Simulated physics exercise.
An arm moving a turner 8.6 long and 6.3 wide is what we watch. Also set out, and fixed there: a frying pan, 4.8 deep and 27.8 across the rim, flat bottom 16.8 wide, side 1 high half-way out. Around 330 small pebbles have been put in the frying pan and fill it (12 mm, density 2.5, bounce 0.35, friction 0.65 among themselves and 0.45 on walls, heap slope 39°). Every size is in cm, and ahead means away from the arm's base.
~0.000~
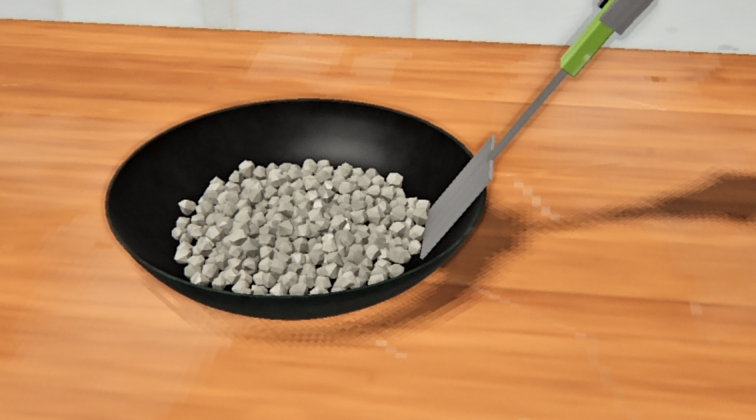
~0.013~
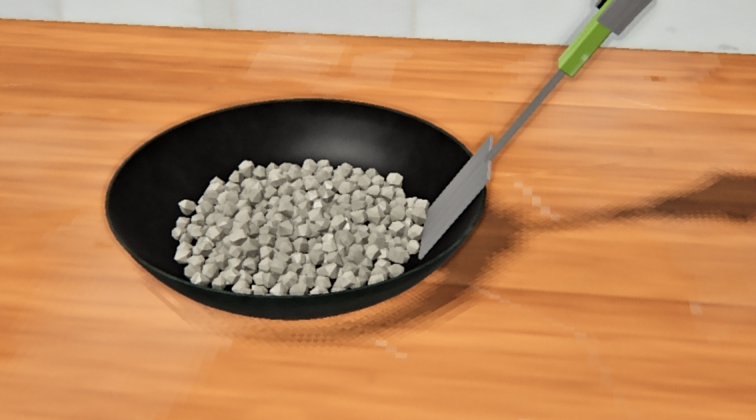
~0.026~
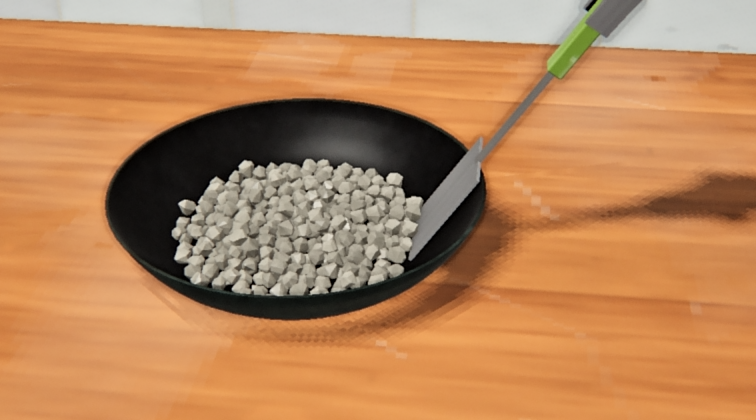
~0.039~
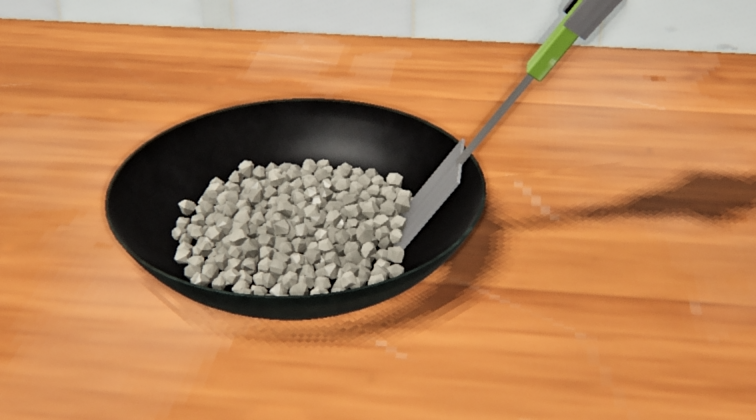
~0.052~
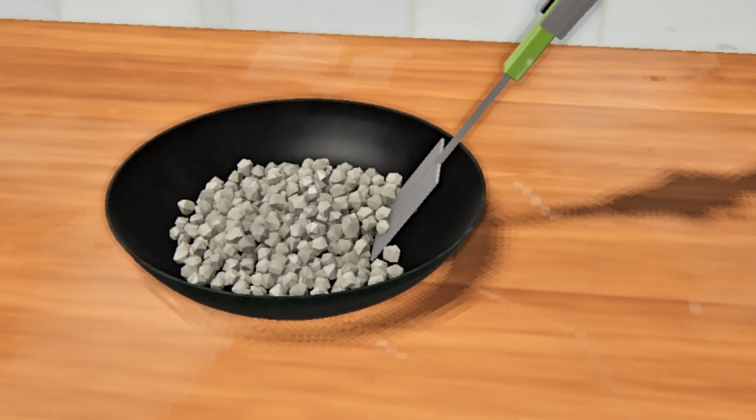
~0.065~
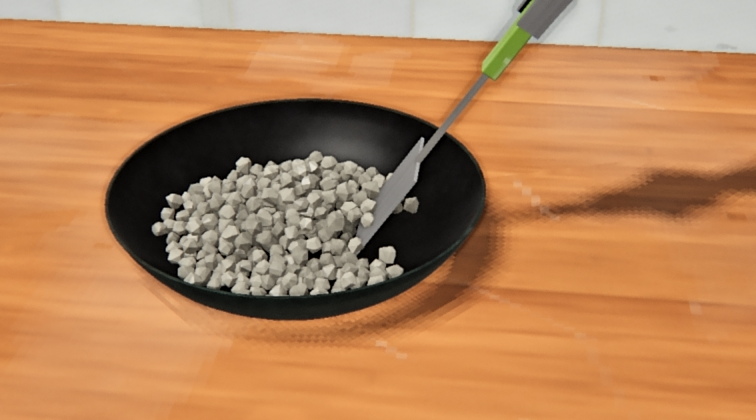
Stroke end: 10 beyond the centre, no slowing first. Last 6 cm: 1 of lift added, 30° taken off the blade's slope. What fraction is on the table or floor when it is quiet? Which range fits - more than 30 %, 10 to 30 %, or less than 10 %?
The range that fits is 10 to 30 %.
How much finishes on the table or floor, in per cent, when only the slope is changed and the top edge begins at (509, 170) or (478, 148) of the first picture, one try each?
Close to 10 and 20 percent respectively.
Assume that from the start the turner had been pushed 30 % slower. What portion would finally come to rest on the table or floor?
10 per cent, about.
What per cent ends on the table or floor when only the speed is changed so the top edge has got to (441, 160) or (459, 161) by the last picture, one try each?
I'd estimate some 15 and 5 in a hundred.
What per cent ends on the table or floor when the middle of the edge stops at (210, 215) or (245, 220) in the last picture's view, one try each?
Close to 5 and close to 0 per cent, respectively.
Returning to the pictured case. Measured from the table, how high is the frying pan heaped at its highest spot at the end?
It reaches roughly 5.5 cm.
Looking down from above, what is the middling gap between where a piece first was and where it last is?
It comes out at about 6 cm.
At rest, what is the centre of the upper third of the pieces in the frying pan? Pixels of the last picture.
The centre sits at about (174, 192).
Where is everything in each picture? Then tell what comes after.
In the first frame, turner top edge at (492, 156), sloping 57°; upper third of the load around (299, 214), from x 180 to 420, top at y 165; 330 in the frying pan.
In the second frame, turner top edge at (490, 156), sloping 57°; upper third of the load around (299, 214), from x 180 to 420, top at y 165.
In the third frame, turner top edge at (480, 158), sloping 57°; upper third of the load around (300, 214), from x 180 to 415, top at y 165.
In the fourth frame, turner top edge at (461, 160), sloping 57°; upper third of the load around (309, 213), from x 180 to 410, top at y 165.
In the fifth frame, turner top edge at (440, 160), sloping 57°; upper third of the load around (305, 209), from x 180 to 410, top at y 165.
In the sixth frame, turner top edge at (419, 158), sloping 57°; upper third of the load around (293, 201), from x 160 to 410, top at y 160; 330 in the frying pan.
By 0.11 s, sloping 57°, highest piece 6 above the table; 330 in the frying pan.
By 0.15 s, sloping 50°, highest piece 6 above the table; 330 in the frying pan.
By 0.37 s, sloping 27°, highest piece 6 above the table; 278 in the frying pan, 47 on the table or floor, 5 on the blade or in flight.
By 1.42 s, sloping 27°, highest piece 5 above the table; 278 in the frying pan, 52 on the table or floor.
Final count, 278 in the frying pan, 52 on the table or floor. That is 16 % on the table or floor.
